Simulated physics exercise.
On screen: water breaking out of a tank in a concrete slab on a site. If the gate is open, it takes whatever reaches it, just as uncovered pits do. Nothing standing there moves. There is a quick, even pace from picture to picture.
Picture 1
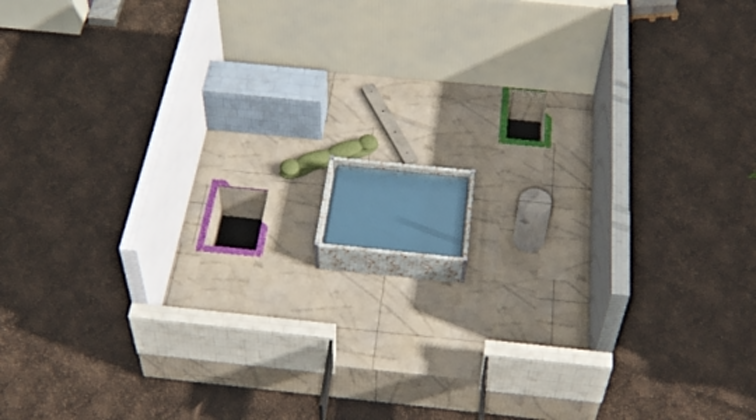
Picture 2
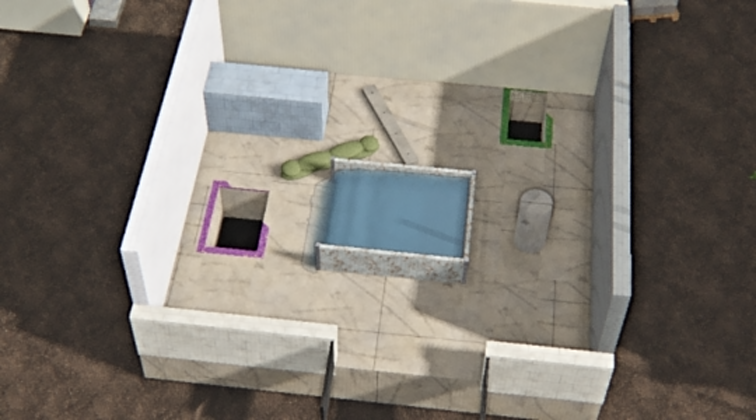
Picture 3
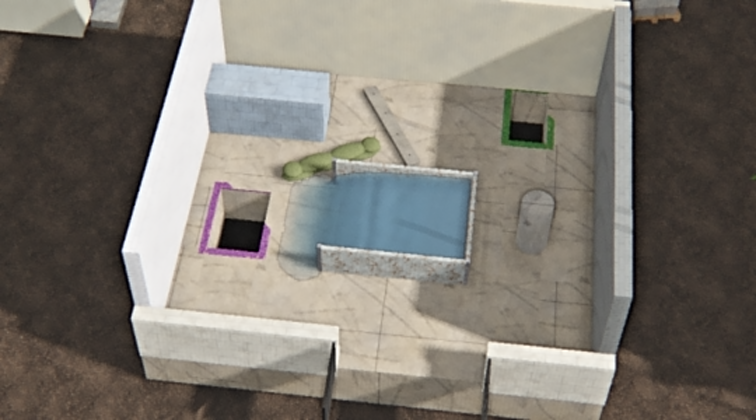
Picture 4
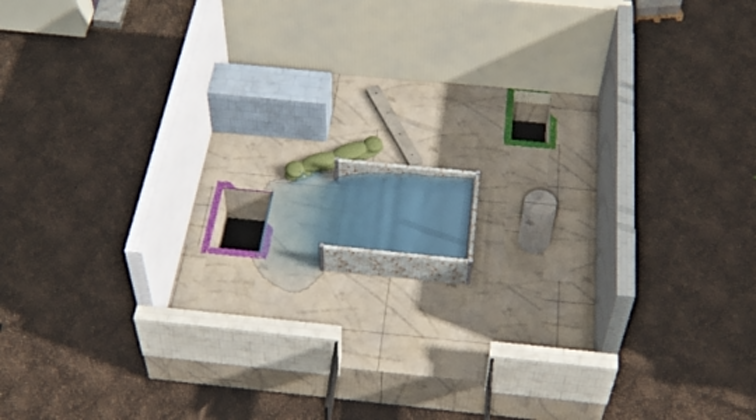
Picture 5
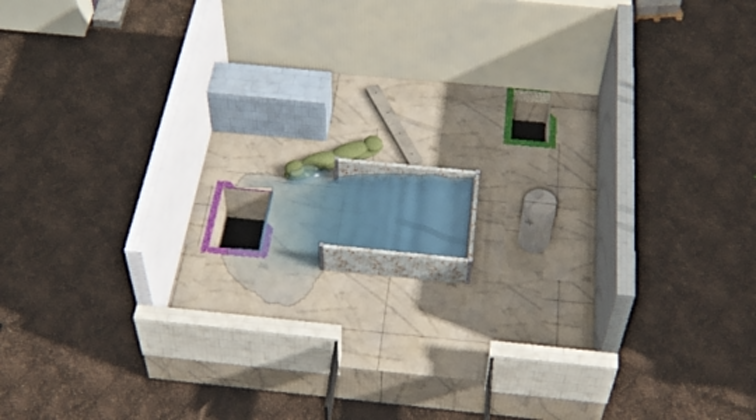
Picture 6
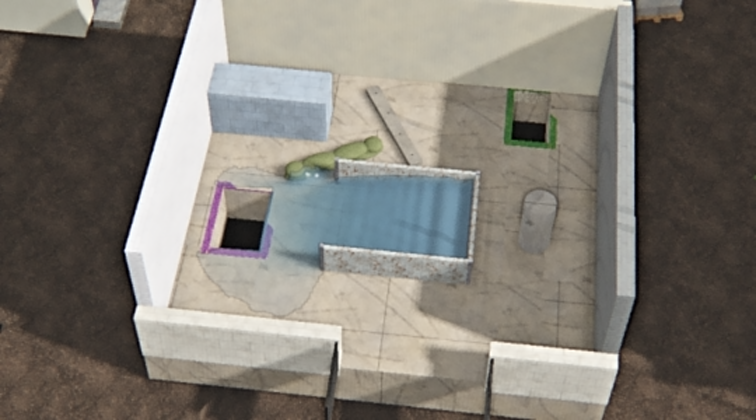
The clip shows a walled concrete slab with a tank of still water between two outlined square openings; the tank's left side opens and water pours out leftward, spreading across the floor around the purple-edged opening.
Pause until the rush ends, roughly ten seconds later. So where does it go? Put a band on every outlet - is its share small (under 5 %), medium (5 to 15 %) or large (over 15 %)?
In the end, the gate has a small share, the green pit has a small share, the purple pit has a large share.
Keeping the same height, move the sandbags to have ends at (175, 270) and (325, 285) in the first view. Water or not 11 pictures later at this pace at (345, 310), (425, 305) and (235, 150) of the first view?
Taken one by one - unaffected; unaffected; inundated.
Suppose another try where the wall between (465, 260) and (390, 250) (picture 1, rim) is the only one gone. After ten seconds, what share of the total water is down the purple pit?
Purple 0 %.
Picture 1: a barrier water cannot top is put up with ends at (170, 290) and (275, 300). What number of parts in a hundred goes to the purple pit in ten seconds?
Result, purple pit: Some 80 percent of the total.
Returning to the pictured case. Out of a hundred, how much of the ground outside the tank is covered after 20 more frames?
My estimate is near 30 per cent.
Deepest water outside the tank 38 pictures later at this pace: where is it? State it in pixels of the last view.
I'd go with (161, 335) as the deepest place.
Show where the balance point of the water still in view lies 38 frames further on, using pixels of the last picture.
At about (322, 249).
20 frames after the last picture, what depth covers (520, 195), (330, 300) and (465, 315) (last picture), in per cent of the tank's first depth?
Readings in sequence: 0, 0, 0 percent.
A moment on, water covers 20 % of the floor; the gate 0 %, the green pit 0 %, the purple pit 17 %.
Next, water covers 25 % of the floor; the gate 0 %, the green pit 0 %, the purple pit 33 %.
Then, water covers 30 % of the floor; the gate 0 %, the green pit 0 %, the purple pit 50 %.
Later, water covers 45 % of the floor; the gate 0 %, the green pit 0 %, the purple pit 65 %.
In the end, water covers 45 % of the floor; the gate 2 %, the green pit 0 %, the purple pit 75 %.
